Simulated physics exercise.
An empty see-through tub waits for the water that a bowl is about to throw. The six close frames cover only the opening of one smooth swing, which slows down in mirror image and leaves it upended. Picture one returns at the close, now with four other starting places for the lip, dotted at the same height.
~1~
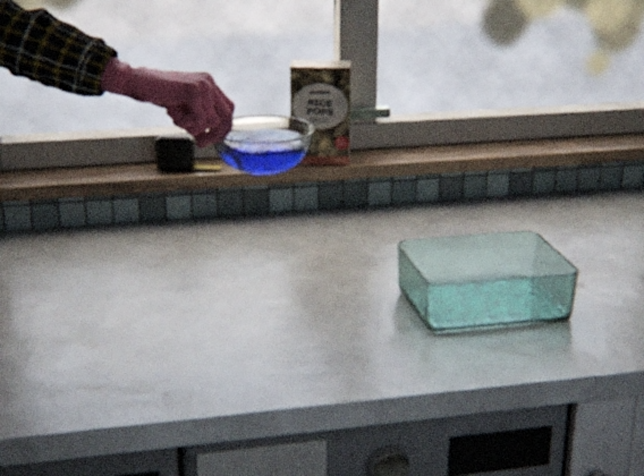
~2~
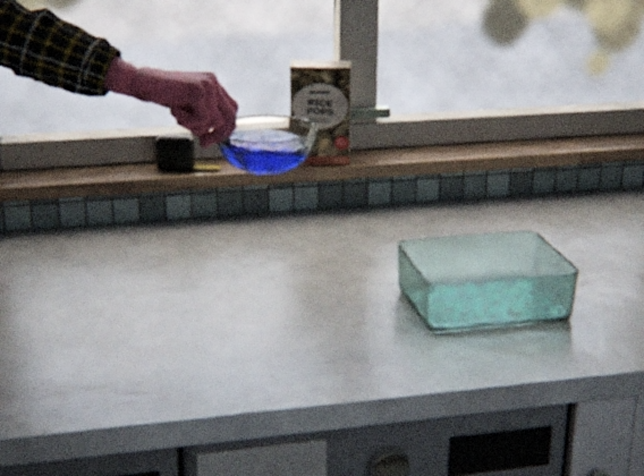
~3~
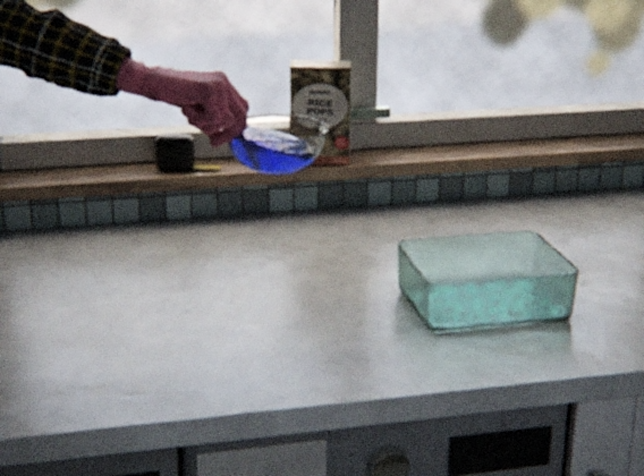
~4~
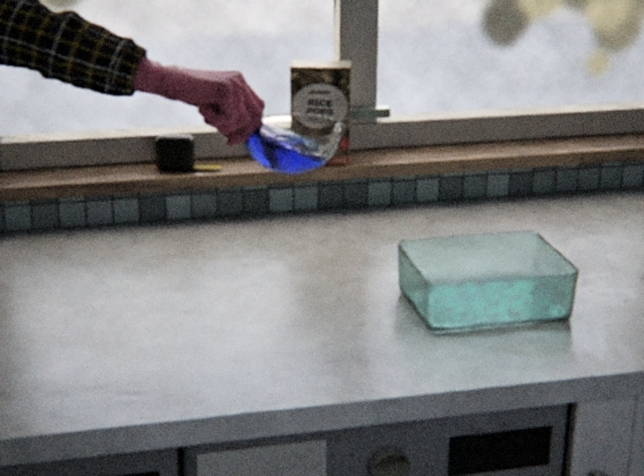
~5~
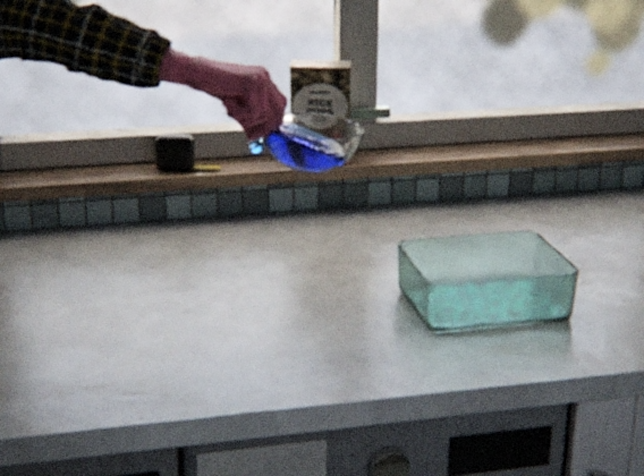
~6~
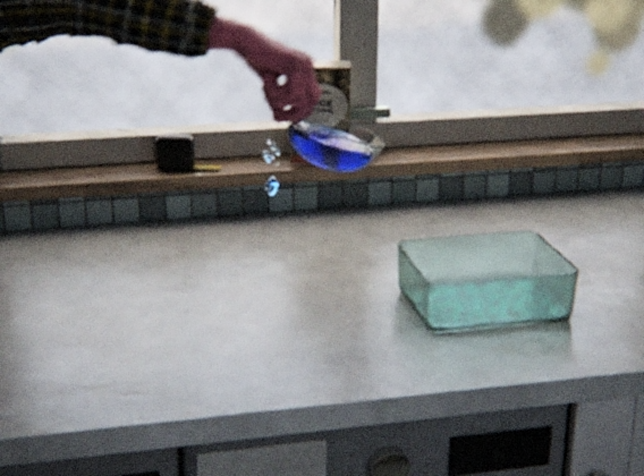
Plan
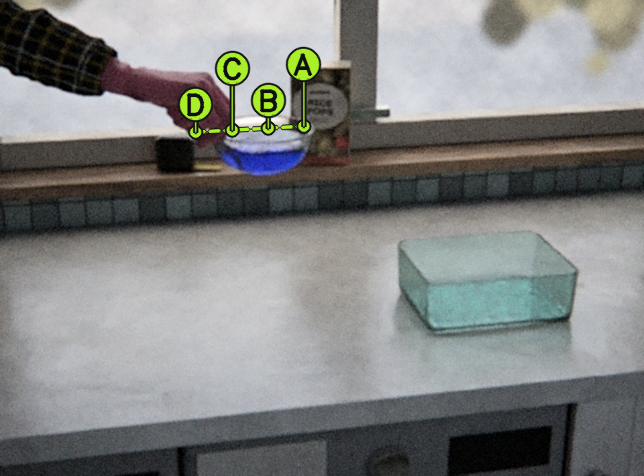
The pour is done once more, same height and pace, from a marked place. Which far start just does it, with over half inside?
B.
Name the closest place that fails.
C it is.
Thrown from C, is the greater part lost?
Yes, it does.
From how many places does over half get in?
Two of them.
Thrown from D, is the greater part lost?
Yes, it does.
In lime, A at (303, 126); B at (268, 128); C at (232, 130); D at (195, 132).
If A is chosen, about 66 % lands in the tub, 11 % falls short and 23 % goes beside or beyond.
If B is chosen, about 61 % lands in the tub, 21 % falls short and 18 % goes beside or beyond.
If C is chosen, about 28 % lands in the tub, 67 % falls short and 5 % goes beside or beyond.
If D is chosen, about 0 % lands in the tub, 99 % falls short.
